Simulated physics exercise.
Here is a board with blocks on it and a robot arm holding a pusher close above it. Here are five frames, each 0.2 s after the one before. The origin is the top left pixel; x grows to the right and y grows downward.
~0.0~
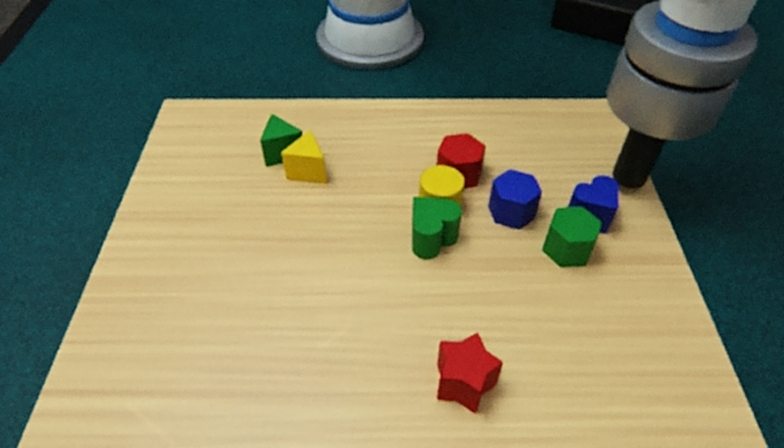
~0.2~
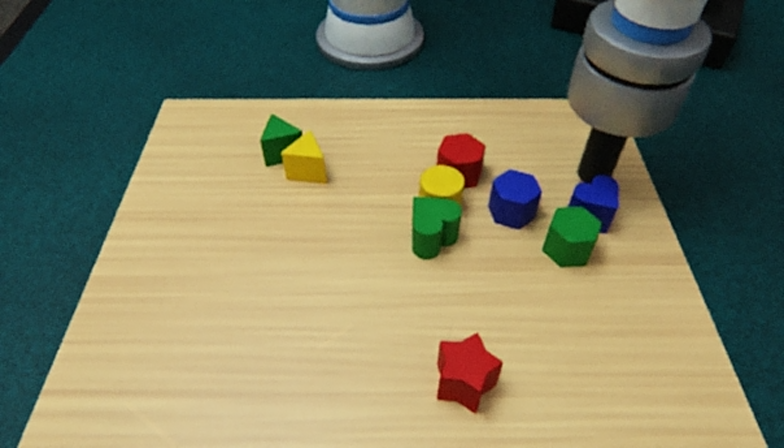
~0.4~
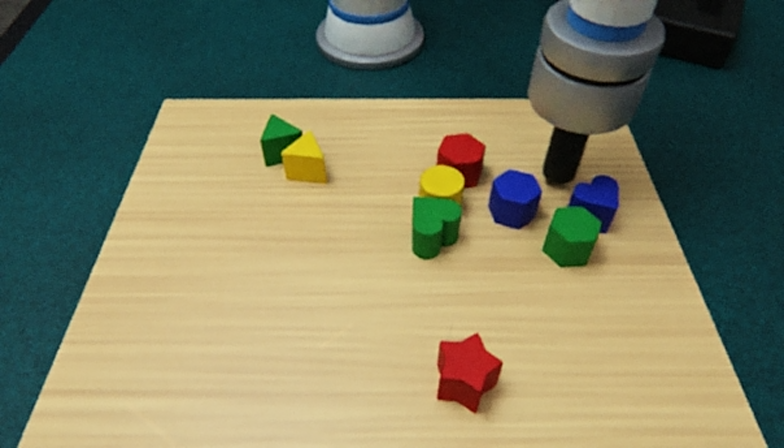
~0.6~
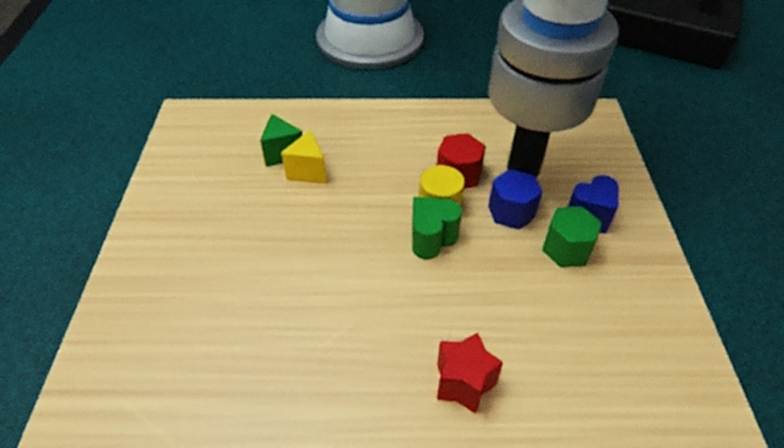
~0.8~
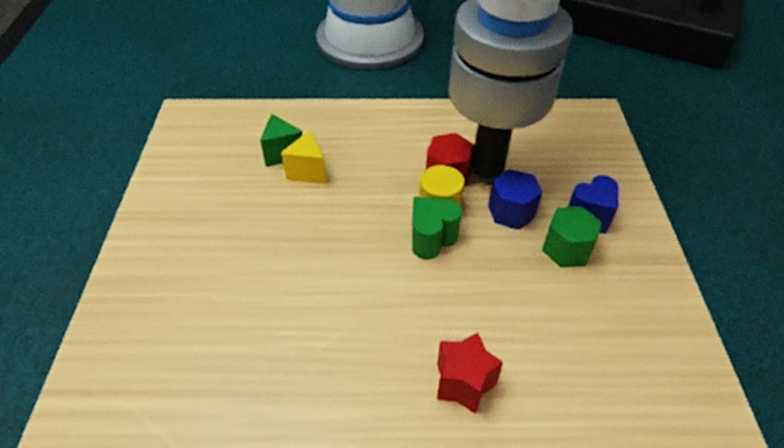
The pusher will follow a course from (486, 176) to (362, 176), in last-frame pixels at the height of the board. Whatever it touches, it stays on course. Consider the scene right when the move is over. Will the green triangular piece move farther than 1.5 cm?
No
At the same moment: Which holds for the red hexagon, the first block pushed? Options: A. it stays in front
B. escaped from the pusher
A: It stays in front.
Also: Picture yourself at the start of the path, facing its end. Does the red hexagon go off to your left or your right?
The left-hand side.
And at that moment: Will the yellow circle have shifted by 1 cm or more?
No, that is not how it ends up.
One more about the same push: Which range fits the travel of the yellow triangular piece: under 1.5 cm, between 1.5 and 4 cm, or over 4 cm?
It will fall in the middle band, 1.5 to 4 cm.
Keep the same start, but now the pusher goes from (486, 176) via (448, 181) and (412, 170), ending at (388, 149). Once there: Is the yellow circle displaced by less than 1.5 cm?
Yes
On the path given first. One third of the way, pusher at (445, 167); red hexagon at (408, 148).
Two thirds of the way, pusher at (403, 167); red hexagon at (364, 150), turned 10° anticlockwise.
At the end, pusher at (361, 167); green triangular piece not moved; yellow triangular piece at (286, 147), turned 40° clockwise; yellow circle not moved; red hexagon at (321, 155), turned 30° anticlockwise.
